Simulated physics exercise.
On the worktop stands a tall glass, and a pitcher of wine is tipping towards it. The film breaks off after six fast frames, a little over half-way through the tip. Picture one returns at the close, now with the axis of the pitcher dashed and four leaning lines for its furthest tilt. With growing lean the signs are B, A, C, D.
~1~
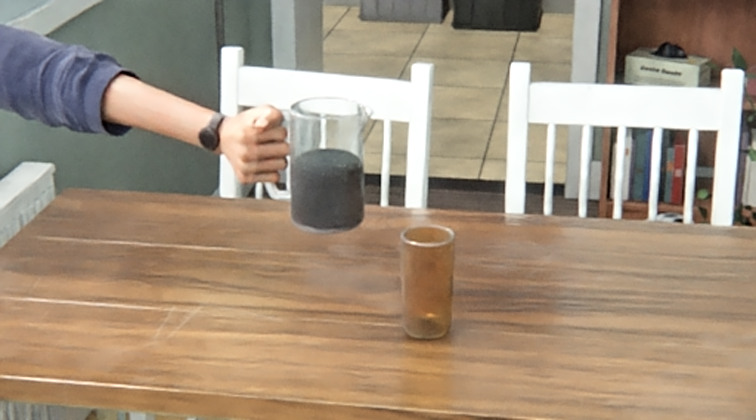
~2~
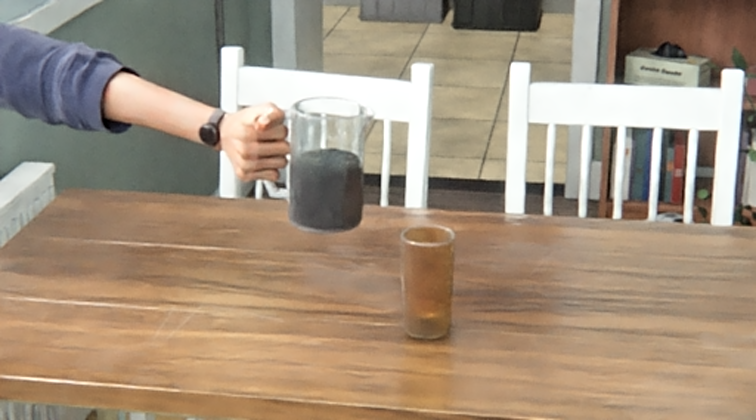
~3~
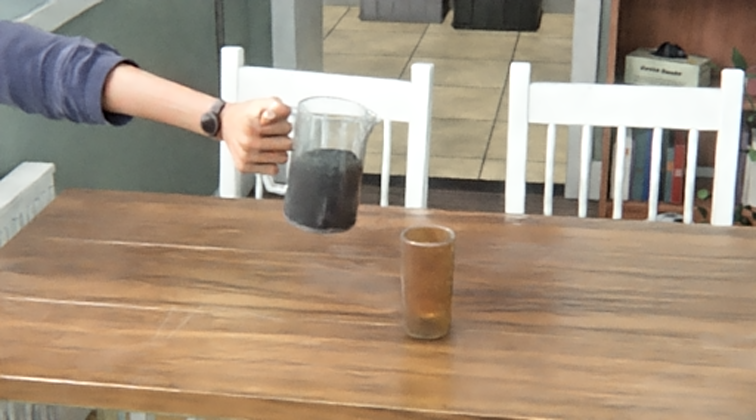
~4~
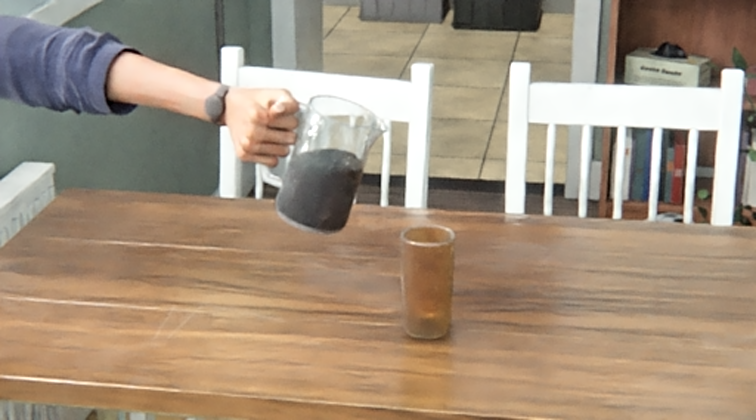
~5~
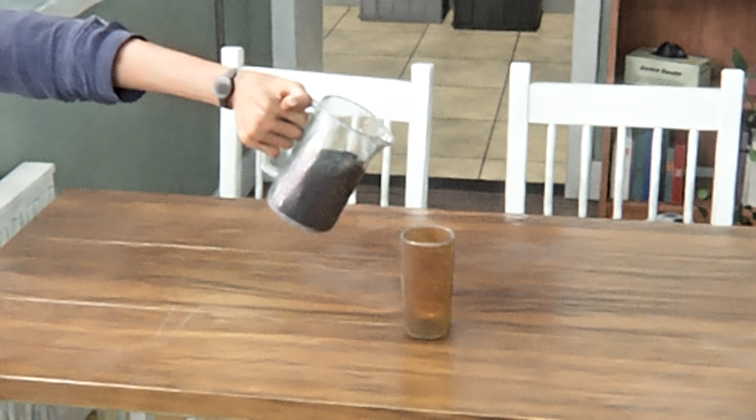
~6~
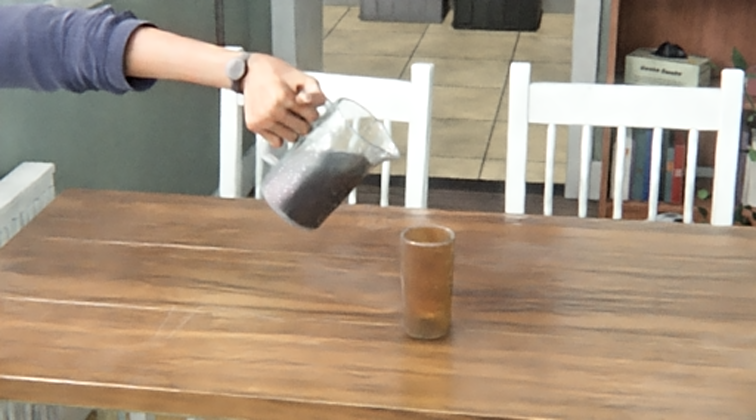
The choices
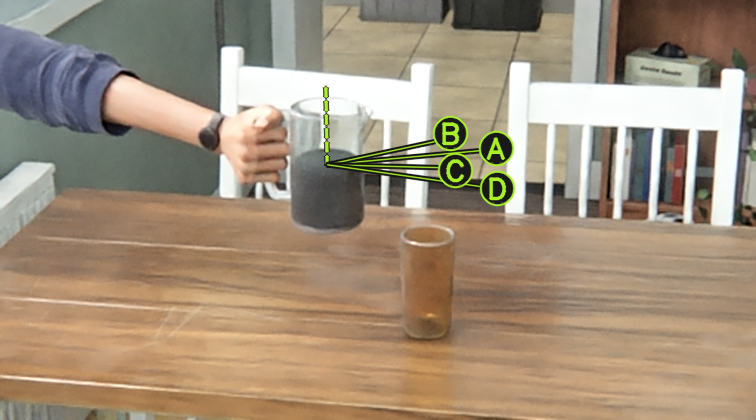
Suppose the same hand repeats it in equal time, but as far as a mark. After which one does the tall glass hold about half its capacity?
B beats the others.
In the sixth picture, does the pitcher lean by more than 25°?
Yes, it does.
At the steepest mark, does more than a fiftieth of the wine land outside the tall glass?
Yes.
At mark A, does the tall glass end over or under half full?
Over half.
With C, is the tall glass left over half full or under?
Over half.
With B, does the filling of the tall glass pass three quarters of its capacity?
No, less.
In lime, A at (480, 150); B at (434, 141); C at (438, 167); D at (480, 186).
For mark A, the tall glass ends with about 75 % of what it can hold.
For mark B, the tall glass ends with about 50 % of what it can hold.
For mark C, the tall glass ends with about 97 % of what it can hold.
For mark D, the tall glass is filled to the brim; 16 % of the wine is spilt.
